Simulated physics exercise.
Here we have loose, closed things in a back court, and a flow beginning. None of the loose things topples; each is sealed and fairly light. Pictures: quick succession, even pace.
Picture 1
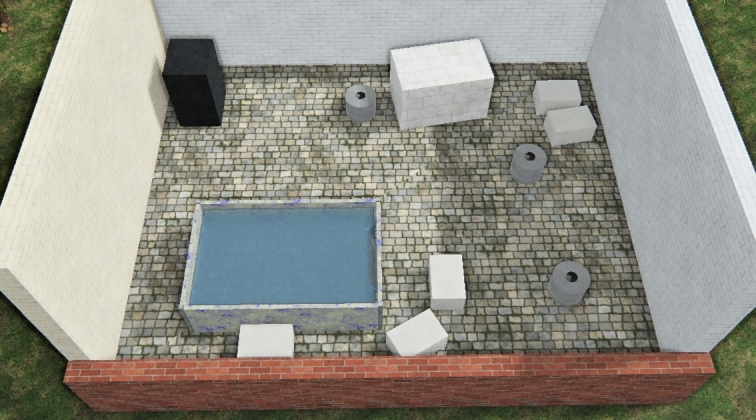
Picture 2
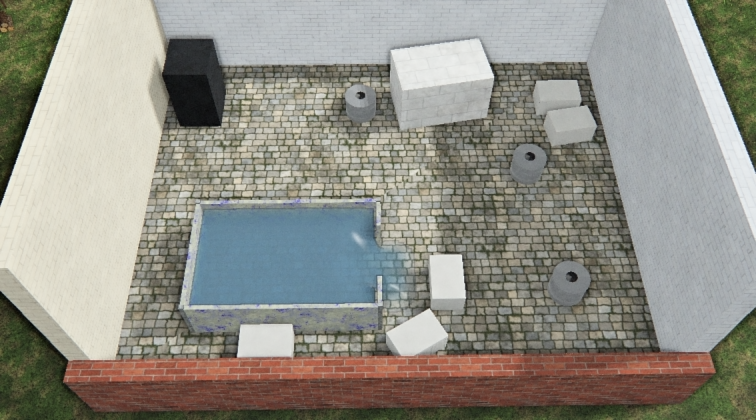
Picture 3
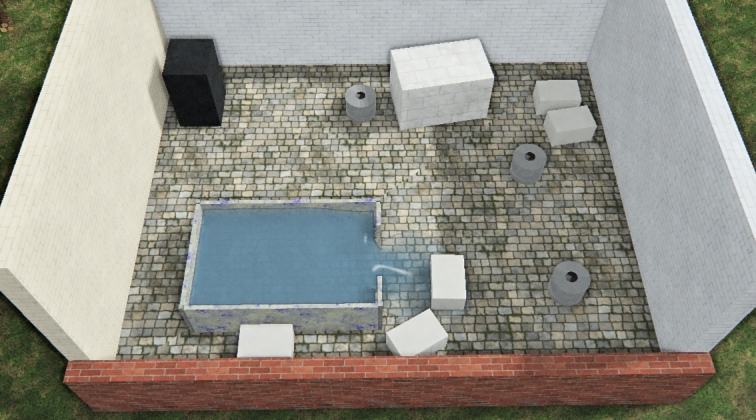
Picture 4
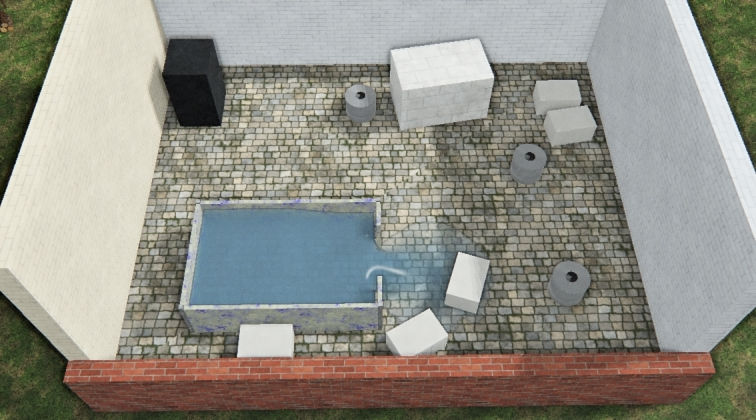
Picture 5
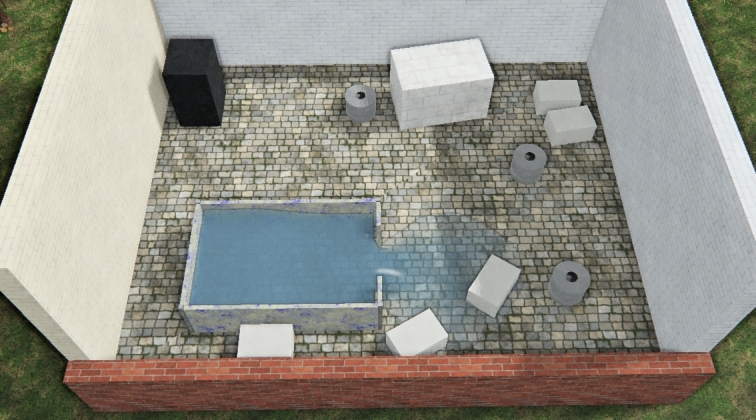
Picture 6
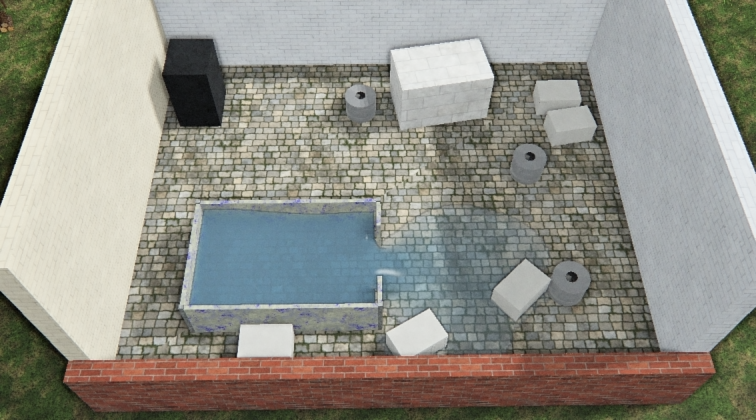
A walled, cobbled court is seen from high above, with pale walls at the back and sides and a low red brick wall in front. A stone-edged pool of blue water lies left of centre, with a black cabinet, a large white box, smaller pale crates and grey round objects around it. Water flows through a gap in the pool's right side, spreading over the cobbles, and one crate slides right, turning clockwise.
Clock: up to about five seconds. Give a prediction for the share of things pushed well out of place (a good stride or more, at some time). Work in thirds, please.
A third to two thirds of the things get pushed well away.
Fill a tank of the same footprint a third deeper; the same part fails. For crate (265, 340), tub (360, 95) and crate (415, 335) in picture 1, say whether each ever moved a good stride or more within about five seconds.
The first came up short, the next came up short, and the last came up short.
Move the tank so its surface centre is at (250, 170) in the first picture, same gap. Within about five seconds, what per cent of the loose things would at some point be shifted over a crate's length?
The share comes to close to 60 percent.
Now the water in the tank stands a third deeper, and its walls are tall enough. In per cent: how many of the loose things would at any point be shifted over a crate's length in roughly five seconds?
Share moved: 60 in a hundred.
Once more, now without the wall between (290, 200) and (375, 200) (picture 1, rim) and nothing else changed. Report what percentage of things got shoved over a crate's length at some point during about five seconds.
That works out to about 40 per cent of them.
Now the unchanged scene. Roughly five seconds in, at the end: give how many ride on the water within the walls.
Count: 4.
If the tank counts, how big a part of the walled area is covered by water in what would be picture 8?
Near 30 %.
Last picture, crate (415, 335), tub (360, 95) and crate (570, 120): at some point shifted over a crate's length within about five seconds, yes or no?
Item one stayed under the mark, item two stayed under the mark, item three went the distance.
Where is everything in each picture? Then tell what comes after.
In the first frame, a crate at (447, 276) rests on the ground; a crate at (417, 334) rests on the ground; 0 of 8 have shifted.
In the second frame, a crate at (447, 276) rests on the ground; a crate at (417, 334), on the bottom; 0 of 8 have shifted.
In the third frame, a crate at (448, 276), on the bottom; a crate at (417, 334), on the bottom; 0 of 8 have shifted.
In the fourth frame, a crate at (469, 277) rests on the ground, close to its start; a crate at (417, 334), on the bottom; 1 of 8 have shifted.
In the fifth frame, a crate at (495, 280), on the bottom, a stride from its start; a crate at (417, 334) rests on the ground; 1 of 8 have shifted.
In the sixth frame, a crate at (523, 284) rests on the ground, a stride from its start; a crate at (417, 334), on the bottom; 1 of 8 have shifted.
A moment on, 1 of 8 are well off their spots; 0 afloat.
Next, 2 of 8 are well off their spots; 2 afloat.
Later, 1 of 8 are well off their spots; 3 afloat.
In the end, 5 of 8 are well off their spots, and 5 have been at some point; 4 afloat.
